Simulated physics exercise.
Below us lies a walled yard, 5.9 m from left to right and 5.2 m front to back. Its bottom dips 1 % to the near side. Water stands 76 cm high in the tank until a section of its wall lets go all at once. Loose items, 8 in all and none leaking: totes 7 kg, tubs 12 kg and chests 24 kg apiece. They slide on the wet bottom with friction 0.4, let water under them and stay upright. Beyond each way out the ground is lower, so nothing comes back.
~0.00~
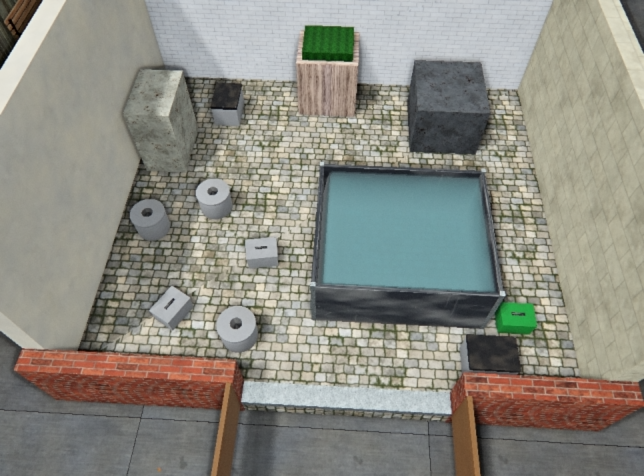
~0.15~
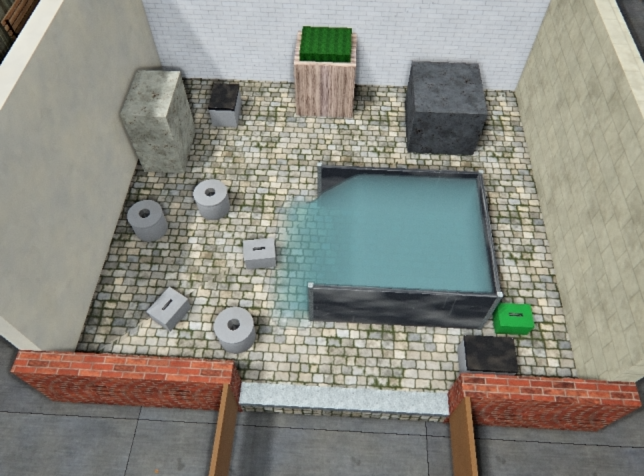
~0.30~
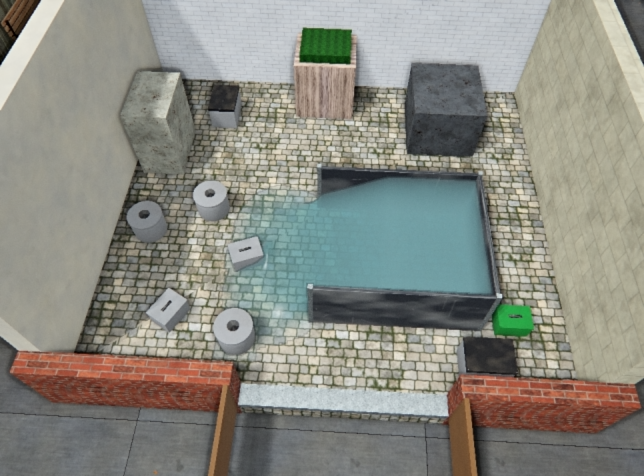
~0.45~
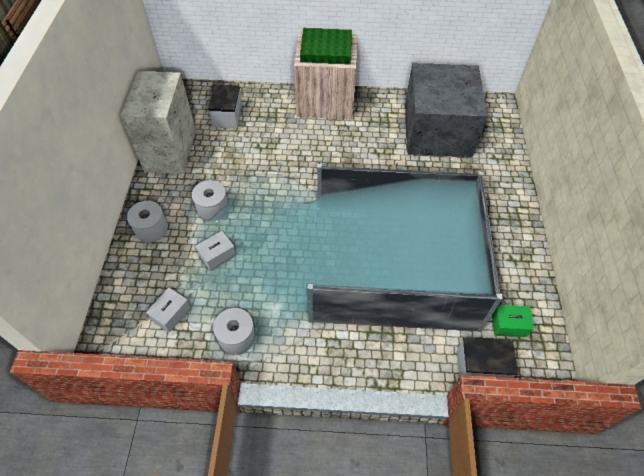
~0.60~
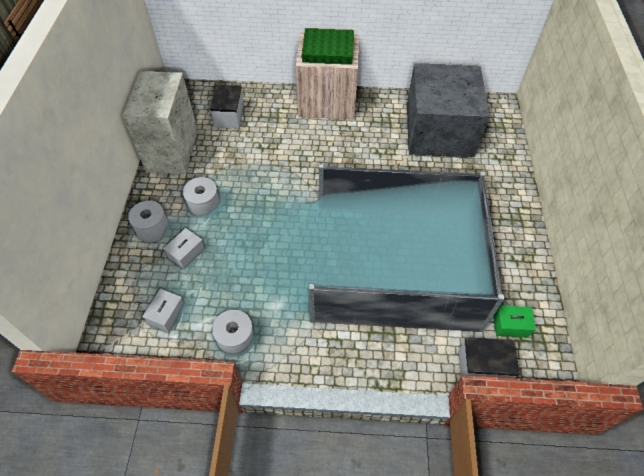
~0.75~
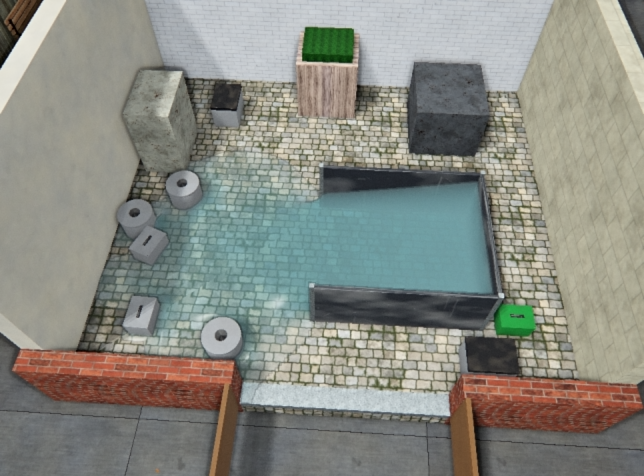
A large square pool in a walled, stone-paved yard lost its left side, and water spread left across the paving, pushing a small gray block leftward before shifting the other gray blocks and round pieces nearby.
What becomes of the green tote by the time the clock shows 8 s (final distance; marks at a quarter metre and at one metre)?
The green tote barely shifts.
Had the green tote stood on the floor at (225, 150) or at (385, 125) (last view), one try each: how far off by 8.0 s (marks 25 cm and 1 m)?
In turn: It ends far away; it moves a short way.
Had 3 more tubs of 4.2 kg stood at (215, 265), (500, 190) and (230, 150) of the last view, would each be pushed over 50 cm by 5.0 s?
In turn: Past it, under, over.
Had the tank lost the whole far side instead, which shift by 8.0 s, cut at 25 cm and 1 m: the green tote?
Then the green tote travels far.
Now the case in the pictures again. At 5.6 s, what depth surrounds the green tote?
Roughly 3 cm.
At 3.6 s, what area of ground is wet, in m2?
Some 19 m2.
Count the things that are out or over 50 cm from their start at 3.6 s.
By then 5.
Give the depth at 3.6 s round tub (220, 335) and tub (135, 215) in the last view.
Roughly 22 and 20 cm.
After 1.6 s the green tote is near (517, 316), 0.0 m from its start, aground; 0 of 8 are out; 5 afloat.
After 3.6 s the green tote is near (517, 316), 0.0 m from its start, aground; 0 of 8 are out; 6 afloat.
After 5.6 s the green tote is near (517, 316), 0.0 m from its start, aground; 0 of 8 are out; 6 afloat.
After 8.0 s the green tote is near (517, 316), 0.0 m from its start, aground; 0 of 8 are out; 4 afloat.
